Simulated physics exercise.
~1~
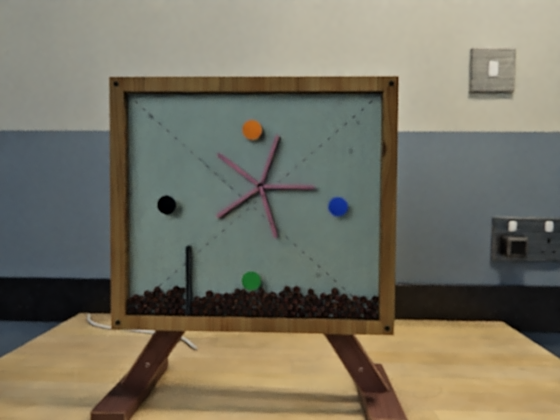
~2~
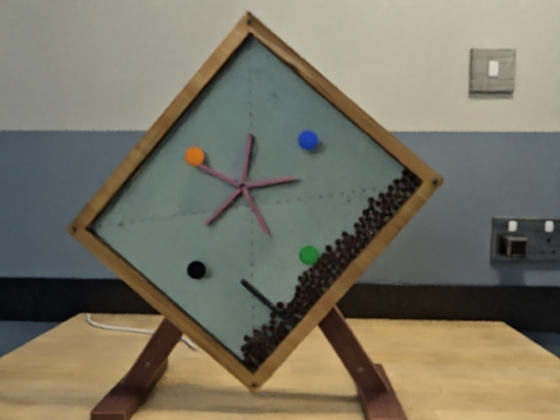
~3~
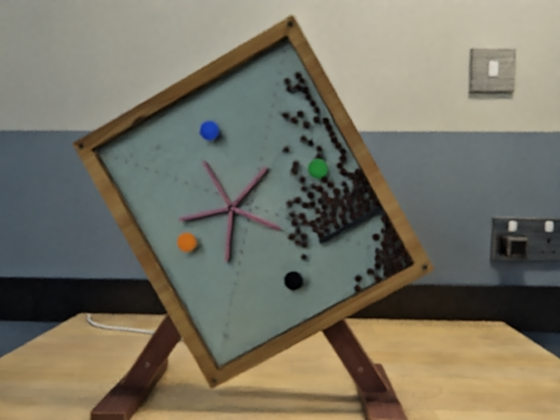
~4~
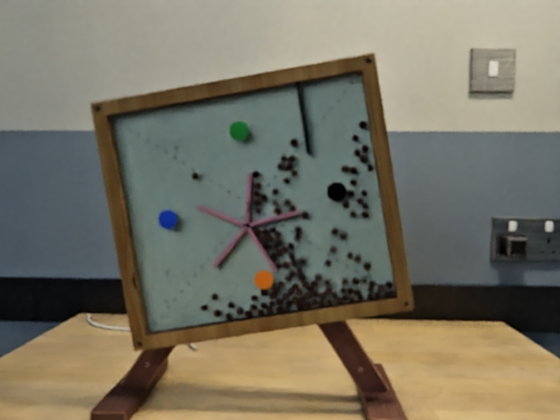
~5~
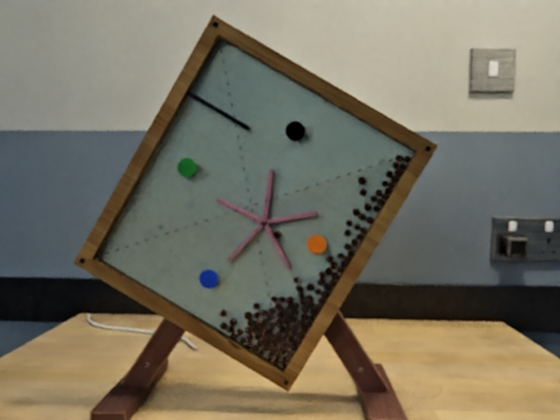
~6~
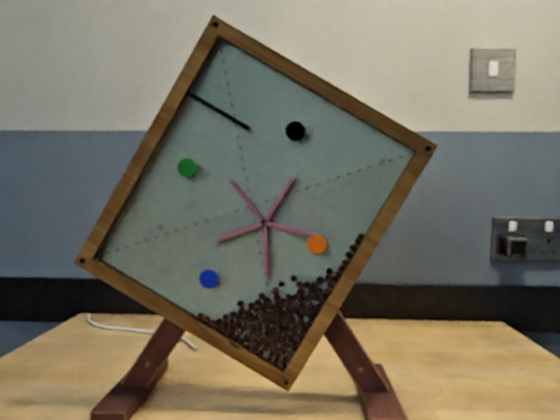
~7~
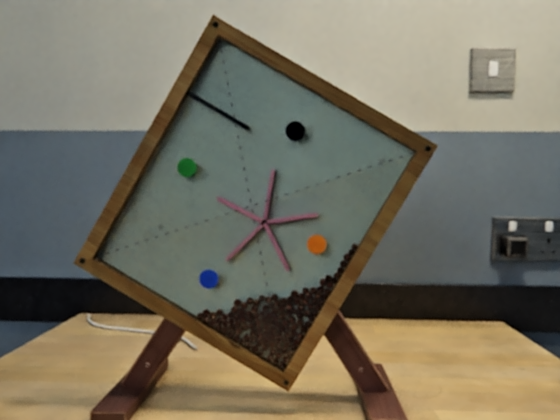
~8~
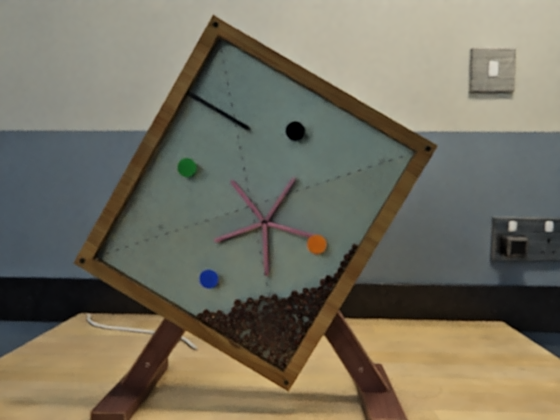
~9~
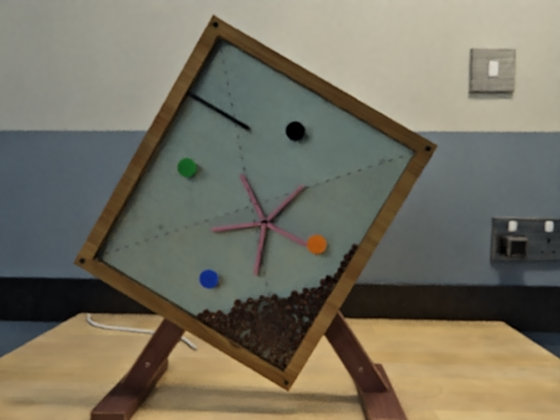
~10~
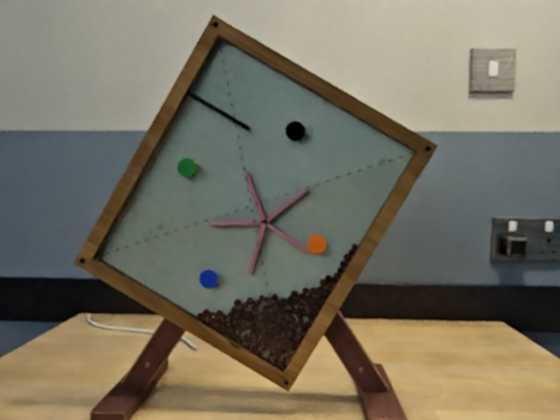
In the video, a wooden-framed, clear-faced box of small dark beads turns anticlockwise on its stand, the beads sliding and scattering past a pink five-armed spinner. The box stops tilted, and the beads settle in the bottom corner between the orange and blue dots while the spinner still shifts.
